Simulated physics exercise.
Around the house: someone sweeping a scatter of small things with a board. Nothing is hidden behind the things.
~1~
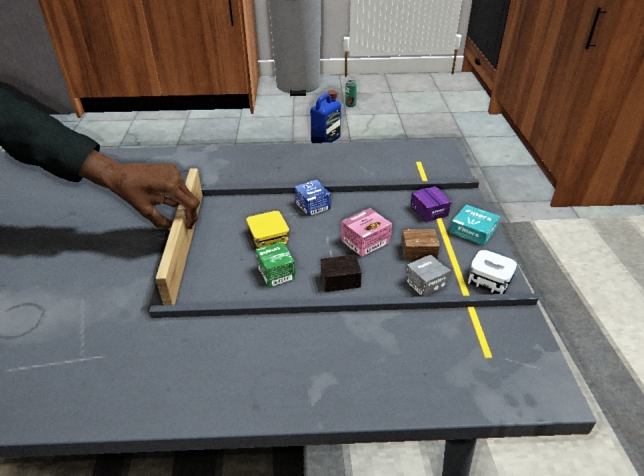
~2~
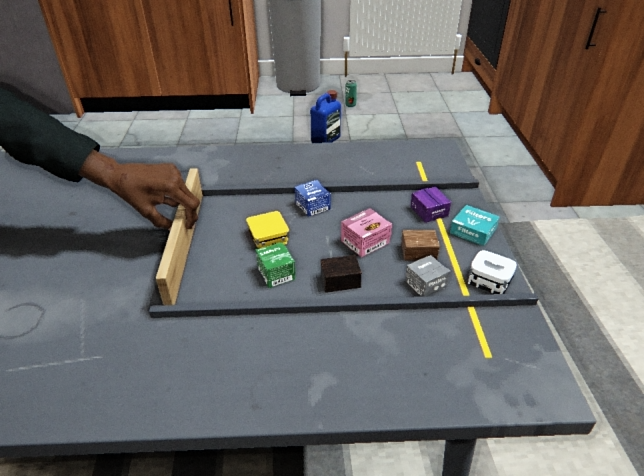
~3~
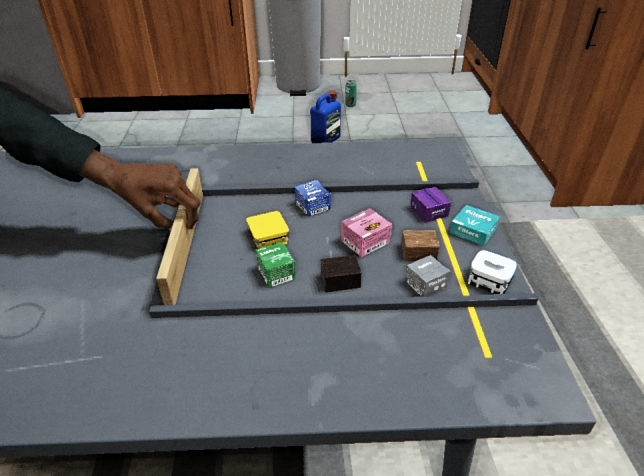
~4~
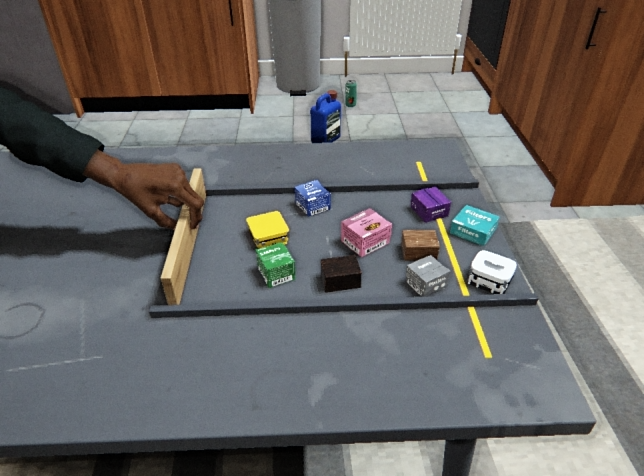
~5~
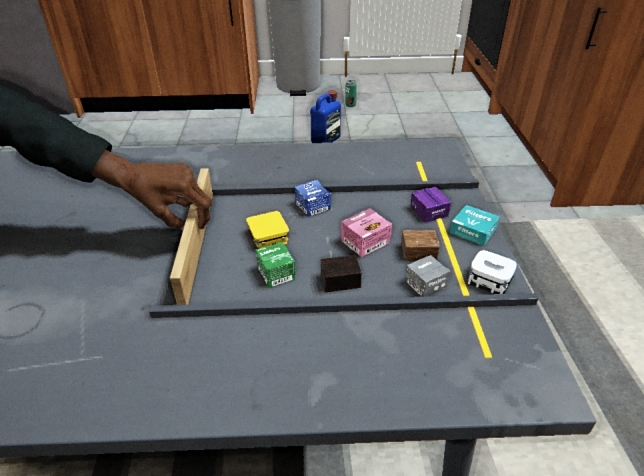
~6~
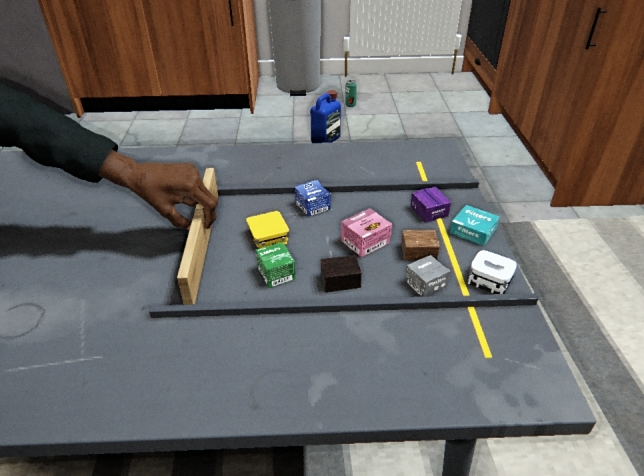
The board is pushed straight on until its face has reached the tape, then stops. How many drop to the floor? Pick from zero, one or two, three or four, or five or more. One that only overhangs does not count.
The number that fall off is three or four.
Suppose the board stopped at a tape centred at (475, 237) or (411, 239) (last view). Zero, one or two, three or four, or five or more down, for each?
For each place: 5 or more; either one or two.
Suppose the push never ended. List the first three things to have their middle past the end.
They are the white case, then the turquoise box, then the grey box.
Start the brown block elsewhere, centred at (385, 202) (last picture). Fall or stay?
The brown block survives.
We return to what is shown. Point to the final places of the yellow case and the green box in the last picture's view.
The yellow case stops around (461, 228); the green box around (475, 262).
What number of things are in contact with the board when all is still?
It touches 3.
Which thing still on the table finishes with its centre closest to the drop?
The pink box.
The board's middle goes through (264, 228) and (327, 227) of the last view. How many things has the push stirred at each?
2 and 6.
Soon after, none off yet; turquoise box at rest near (475, 225); white case at rest near (492, 273); purple box at rest near (430, 204).
At rest, the number that fall off is three or four; fallen, grey box, brown block, white case and turquoise box.
